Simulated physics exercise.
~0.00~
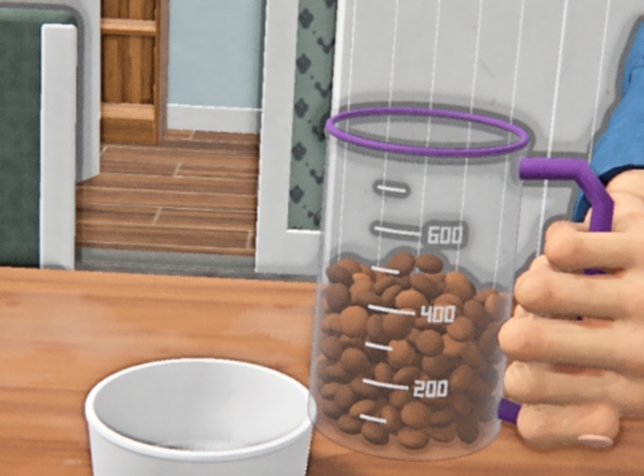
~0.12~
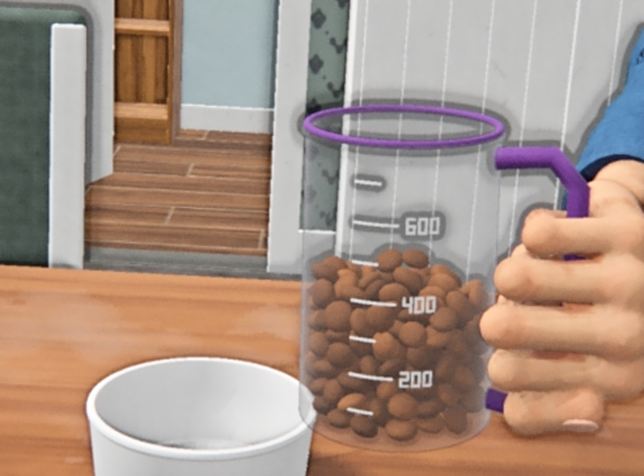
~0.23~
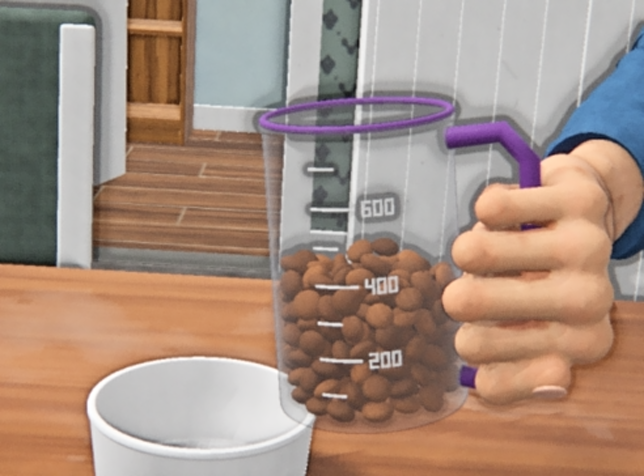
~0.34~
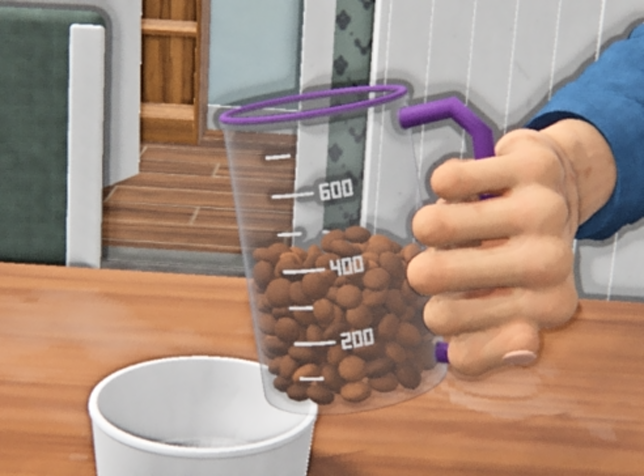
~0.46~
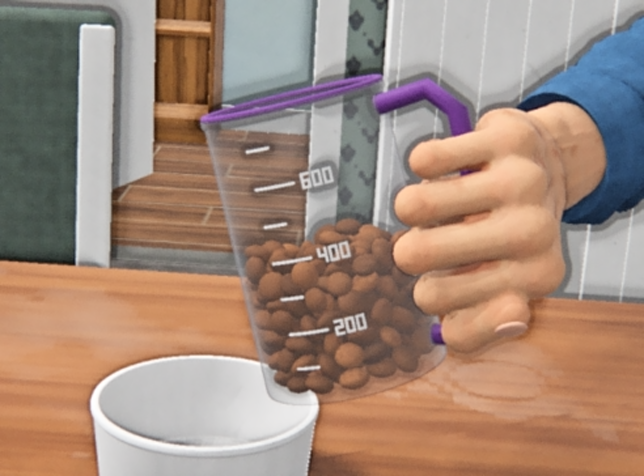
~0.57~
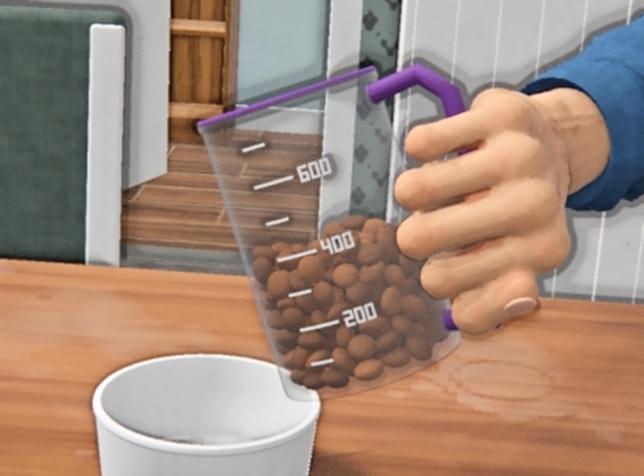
A room with a wooden tabletop is seen from just above table height, with a green panel, a doorway and pale panelled walls behind. A white dish sits at the lower left, and a blue-sleeved hand at the right grips the purple handle of a clear, purple-rimmed jug partly filled with brown kibble. The hand moves the jug left and slightly upward, tilting it progressively leftward, while the view shifts very slightly.
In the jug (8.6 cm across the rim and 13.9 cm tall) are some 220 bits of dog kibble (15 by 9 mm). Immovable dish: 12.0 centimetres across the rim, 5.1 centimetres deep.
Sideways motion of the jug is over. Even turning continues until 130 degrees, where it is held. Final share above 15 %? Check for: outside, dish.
Outside: Not above, dish: Above.
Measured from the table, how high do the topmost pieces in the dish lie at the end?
6.0 cm.
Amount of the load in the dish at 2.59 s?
At that time, around 0 per cent is there.
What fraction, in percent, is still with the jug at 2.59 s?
Share remaining: Approx. 100 %.
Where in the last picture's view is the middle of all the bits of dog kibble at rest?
Roughly (178, 448).
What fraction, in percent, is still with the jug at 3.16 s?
Some 5 in a hundred.
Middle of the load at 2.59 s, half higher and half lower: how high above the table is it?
I'd estimate close to 22 centimetres.
After 1.35 s, tilt 58 degrees; jug 100 %; middle of all pieces near (407, 242).
After 2.00 s, tilt 87 degrees; jug 100 %; middle of all pieces near (412, 176).
Then, at 2.59 s, tilt 114 degrees; jug 100 %; middle of all pieces near (377, 135).
Then, at 3.16 s, tilt 130 degrees; dish 80 %, jug 5 %, outside 5 %, in the air 10 %; middle of all pieces near (177, 409).
In the end, at 4.1 s, dish 90 %, jug 0 %, outside 10 %.
